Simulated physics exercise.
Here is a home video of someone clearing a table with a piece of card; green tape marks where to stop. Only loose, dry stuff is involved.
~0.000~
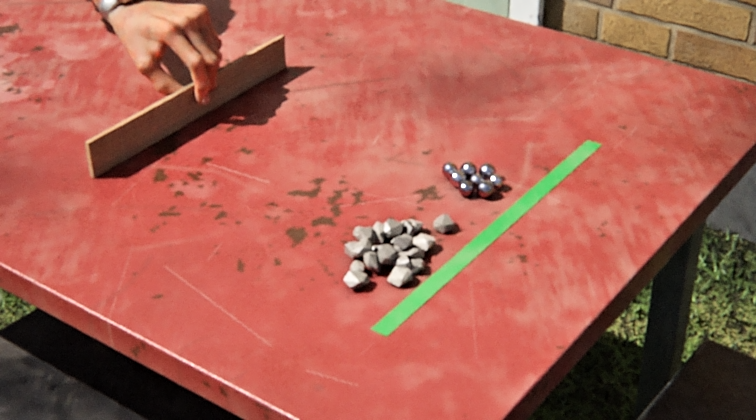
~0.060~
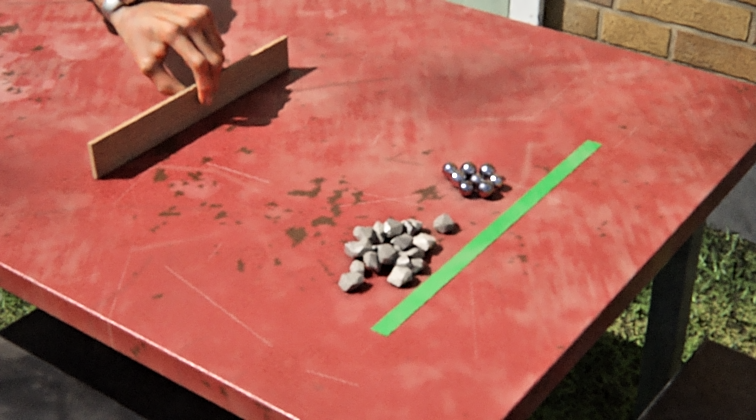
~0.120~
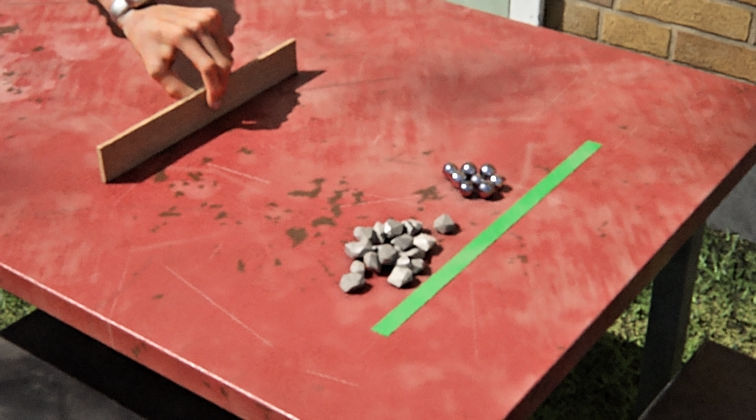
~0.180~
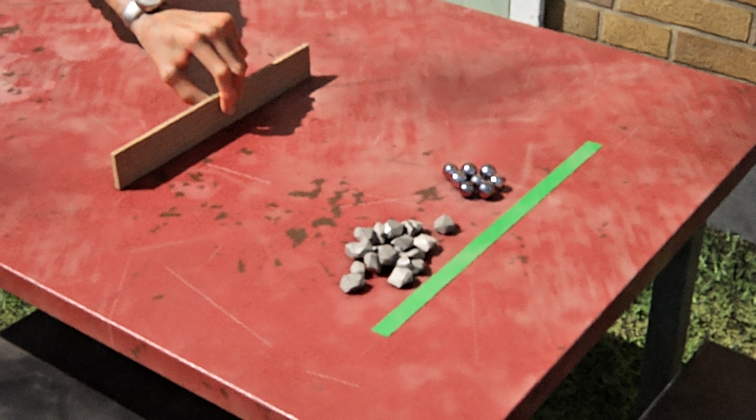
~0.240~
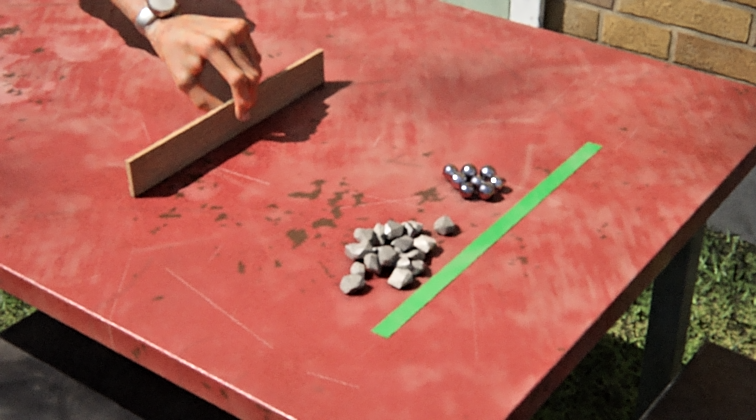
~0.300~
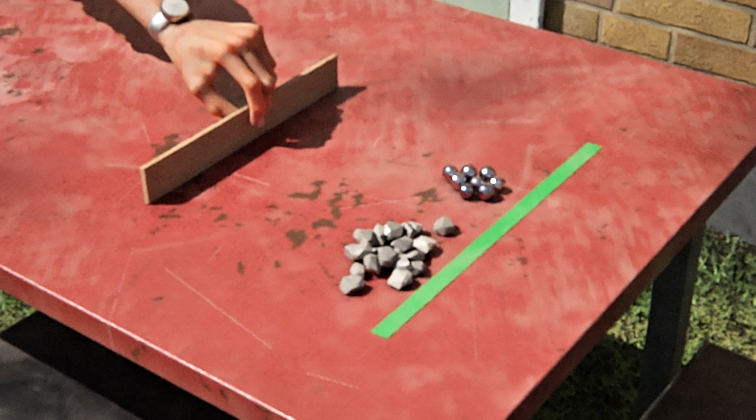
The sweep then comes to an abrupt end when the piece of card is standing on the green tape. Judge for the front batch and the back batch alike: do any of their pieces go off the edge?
Outcome: Front batch: No spillage; back batch: Spillage.
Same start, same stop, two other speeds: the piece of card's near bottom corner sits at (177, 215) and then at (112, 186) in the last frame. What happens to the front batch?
One: It all stops short of the edge. Two: It keeps clear of the drop.
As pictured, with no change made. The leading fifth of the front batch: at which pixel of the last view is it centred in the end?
Roughly (504, 304) in pixels.
Around 0.76 s, piece of card still moving, near (371, 152); front batch all on the table, its front near (417, 268); back batch all on the table, its front near (496, 184).
Around 1.24 s, piece of card stopped at the green tape; front batch all on the table, its front near (506, 312); back batch all on the table, its front near (609, 198).
Around 1.52 s, piece of card stopped at the green tape; front batch all on the table, its front near (514, 324); back batch all on the table, its front near (707, 221).
Finally (1.9 s), piece of card stopped at the green tape; front batch all on the table, its front near (514, 324); back batch all over the edge.
